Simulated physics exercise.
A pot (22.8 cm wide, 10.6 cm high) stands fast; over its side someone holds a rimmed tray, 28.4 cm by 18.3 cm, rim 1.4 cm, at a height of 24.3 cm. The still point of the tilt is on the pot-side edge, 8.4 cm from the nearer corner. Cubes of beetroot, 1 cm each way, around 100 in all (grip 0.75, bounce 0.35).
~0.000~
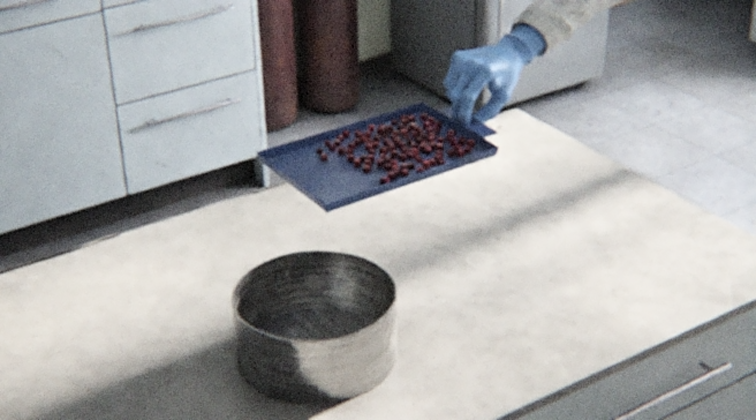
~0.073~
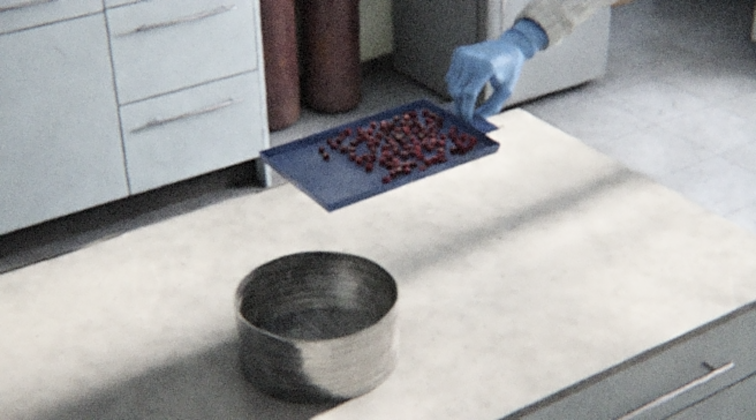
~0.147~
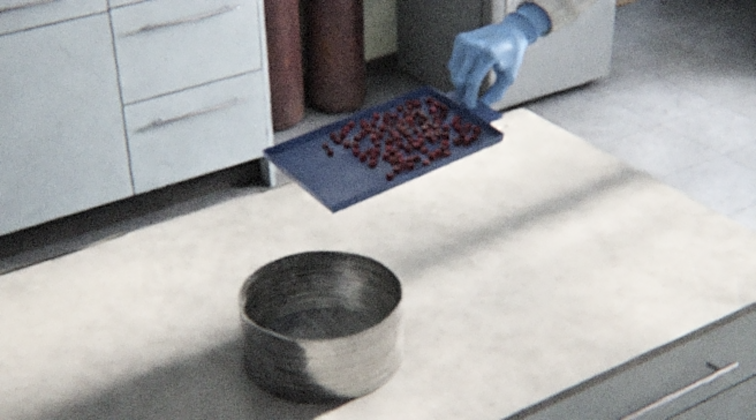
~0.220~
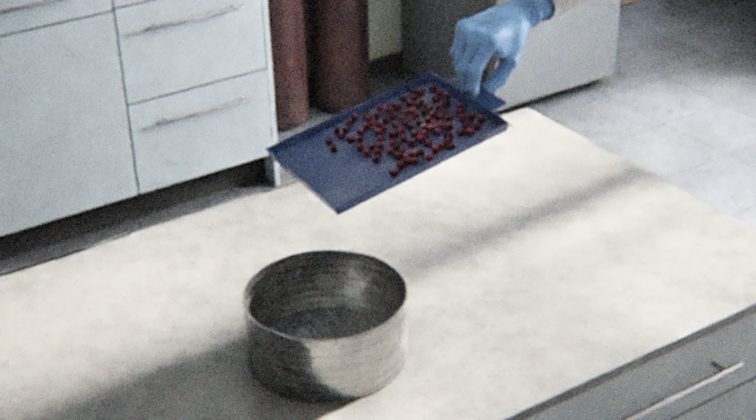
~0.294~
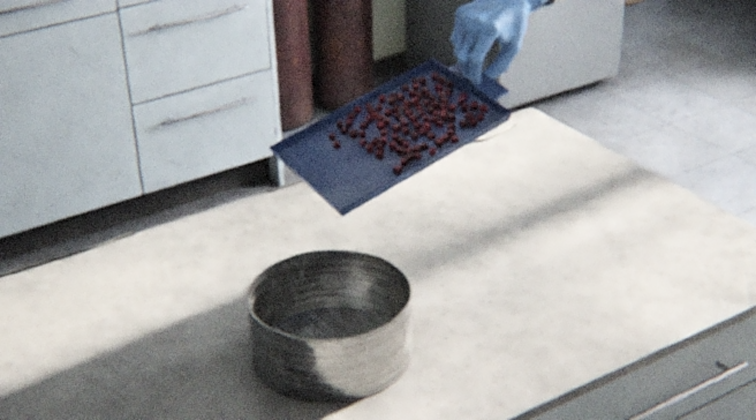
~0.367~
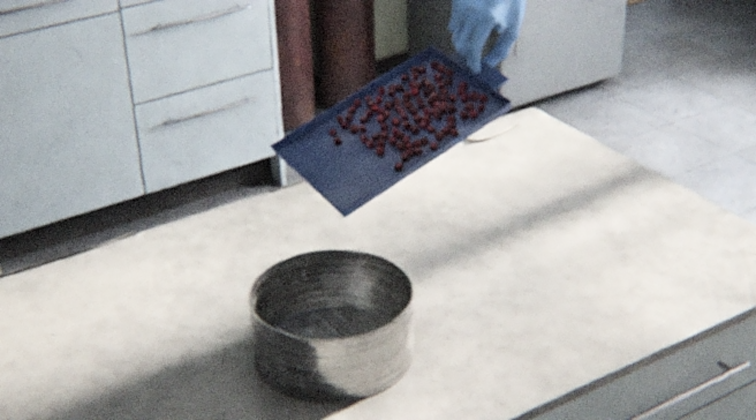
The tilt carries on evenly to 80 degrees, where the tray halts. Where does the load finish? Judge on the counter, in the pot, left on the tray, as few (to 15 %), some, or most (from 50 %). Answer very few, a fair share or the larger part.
Counter very few, pot the larger part, tray a fair share.
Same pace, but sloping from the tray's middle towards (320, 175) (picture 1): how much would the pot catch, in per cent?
Some 25 per cent.
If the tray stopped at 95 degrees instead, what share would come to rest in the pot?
In that case some 95 per cent.
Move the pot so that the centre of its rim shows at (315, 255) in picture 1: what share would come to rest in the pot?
Some 10 per cent.
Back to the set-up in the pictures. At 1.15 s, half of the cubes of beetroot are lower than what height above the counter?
Some 20 cm.
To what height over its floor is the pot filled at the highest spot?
Roughly 2.0 cm.
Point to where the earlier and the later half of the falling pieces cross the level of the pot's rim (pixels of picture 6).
First near (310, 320), later near (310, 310).
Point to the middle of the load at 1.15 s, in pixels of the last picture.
At about (322, 248).
After 0.84 s, tilt 48 degrees; the tray holds 100 %, the pot 0 %.
After 1.15 s, tilt 67 degrees; the tray holds 45 %, the pot 40 %.
After 1.56 s, tilt 80 degrees; the tray holds 35 %, the pot 60 %.
By 2.3 s all is still; counter 5 %, pot 60 %, tray 35 %.
